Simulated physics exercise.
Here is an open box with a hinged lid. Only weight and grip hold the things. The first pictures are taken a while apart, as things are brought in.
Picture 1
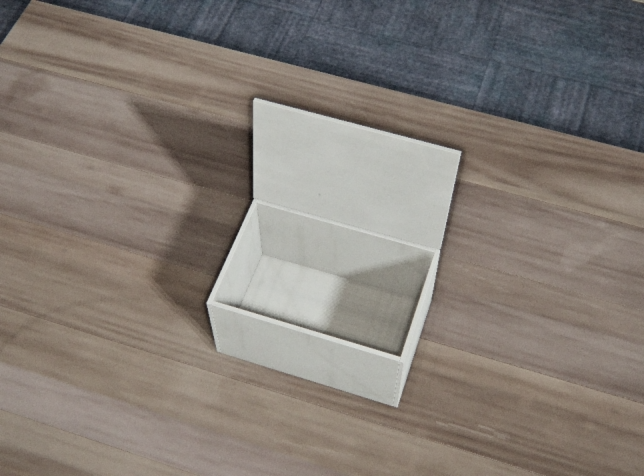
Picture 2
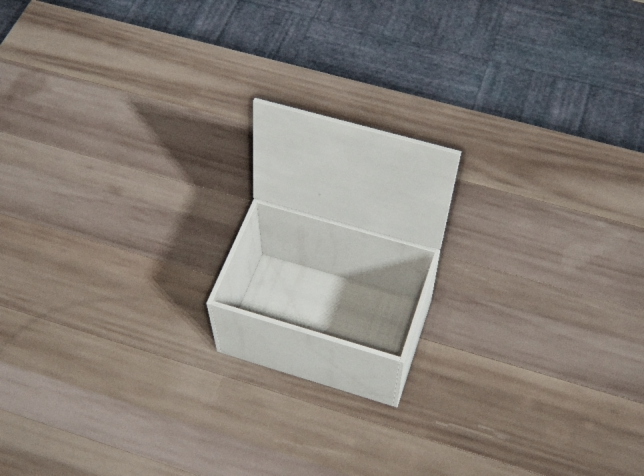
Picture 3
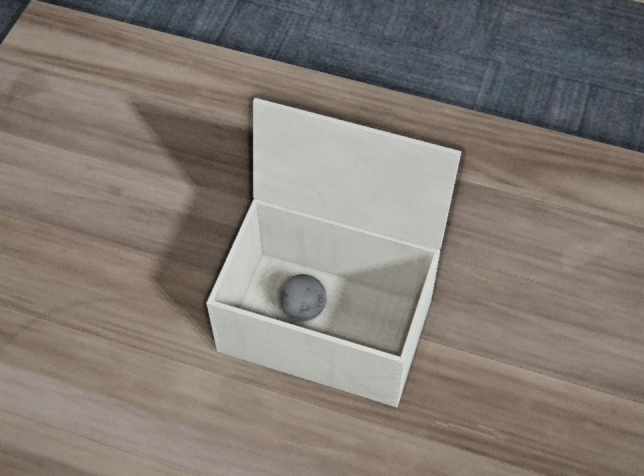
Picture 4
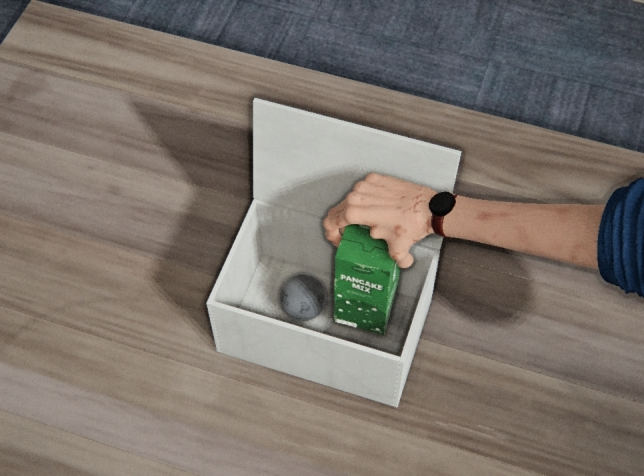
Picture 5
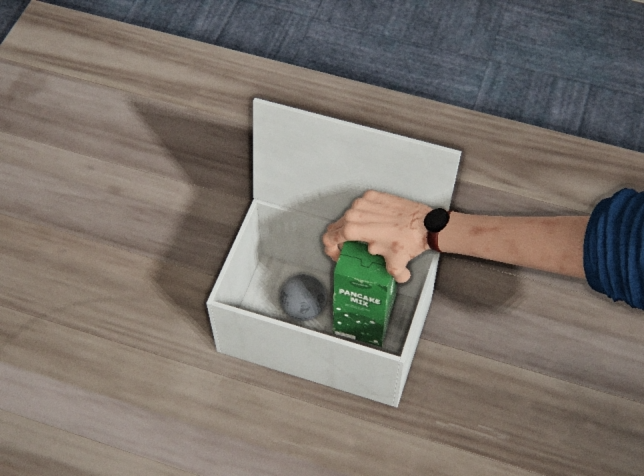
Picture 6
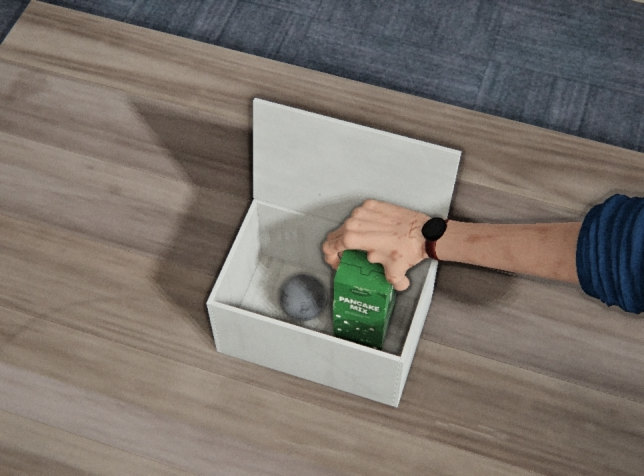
At first, an open white box with a raised lid sits empty on a wooden surface, and then a grey ball is inside it. Next, a hand wearing a dark watch holds a green carton of pancake mix in the box, right of the ball, and lowers it slightly while the ball stays still.
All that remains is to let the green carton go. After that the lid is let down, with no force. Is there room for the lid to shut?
As it turns out, it is held up.
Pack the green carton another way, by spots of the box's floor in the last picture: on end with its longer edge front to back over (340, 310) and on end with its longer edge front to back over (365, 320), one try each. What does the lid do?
First, it sits on the rim; second, it will not close.
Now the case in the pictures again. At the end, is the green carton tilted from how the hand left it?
The green carton keeps its pose.
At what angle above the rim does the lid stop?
About 50°.
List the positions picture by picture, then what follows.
The last thing is not in view yet, in the first picture.
The last thing is not in view yet, in the second picture.
The last thing is not in view yet; grey ball (303, 298), in the third picture.
On its way; green carton (368, 273); grey ball (303, 298), in the fourth picture.
On its way; green carton (367, 287); grey ball (303, 298), in the fifth picture.
In place under the hand; green carton (366, 295); grey ball (303, 298), in the sixth picture.
Then, 1.10 s after the last picture, lid starting down.
Then, 1.40 s after the last picture, lid 72° above the rim.
Then, 1.70 s after the last picture, lid 51° above the rim.
At rest, lid 49° above the rim; both in place. Seen from the same camera at the end, green carton near (367, 296).
